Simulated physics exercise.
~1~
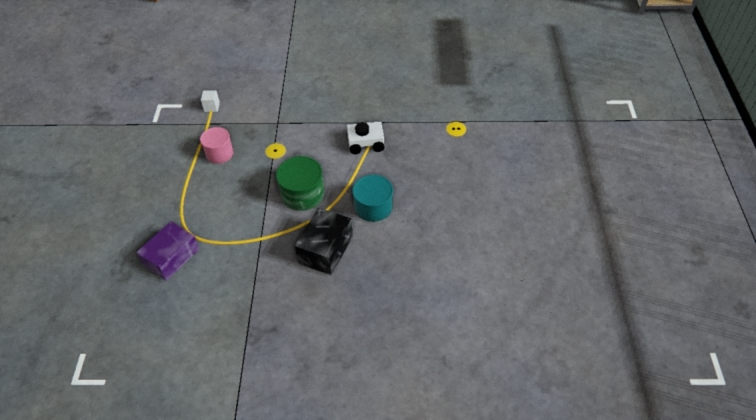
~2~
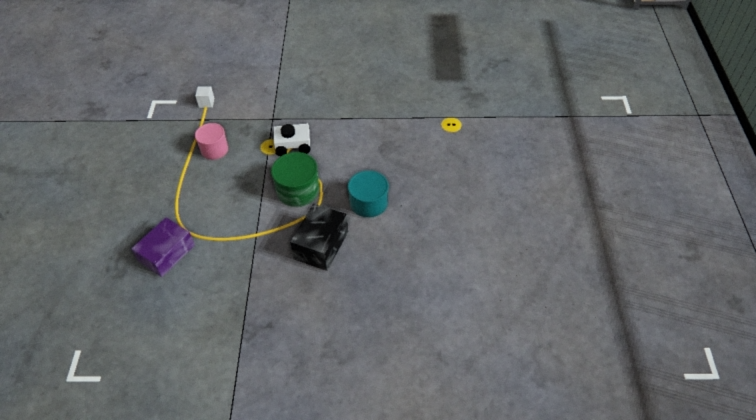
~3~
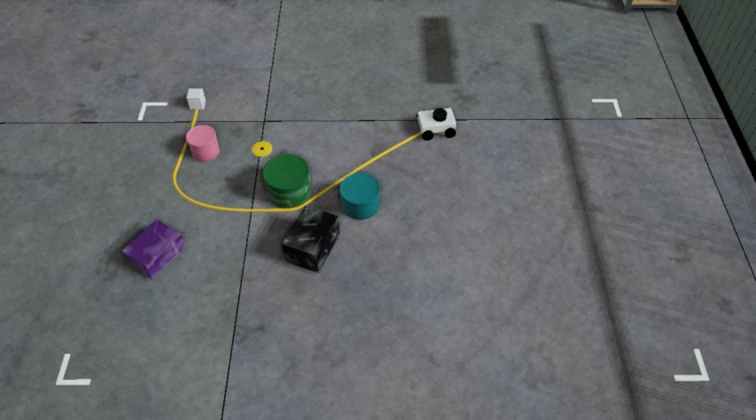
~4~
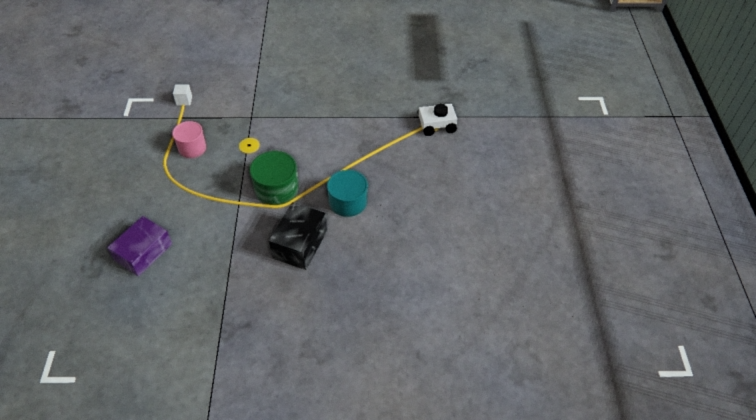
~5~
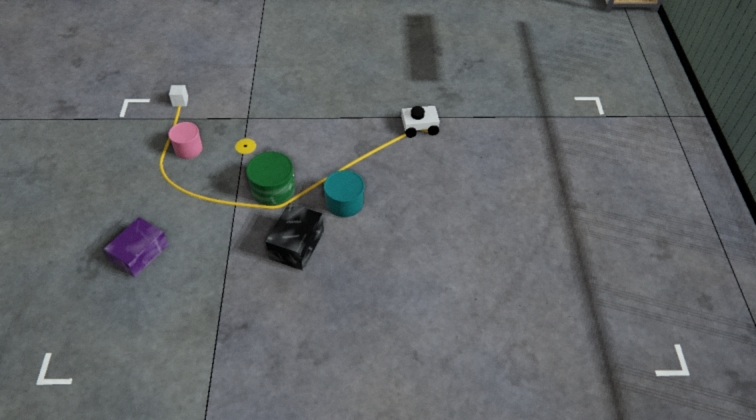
On a grey concrete floor, a small white cart trailing a yellow lead moves left, then right, stopping beyond unmoved buckets and crates.
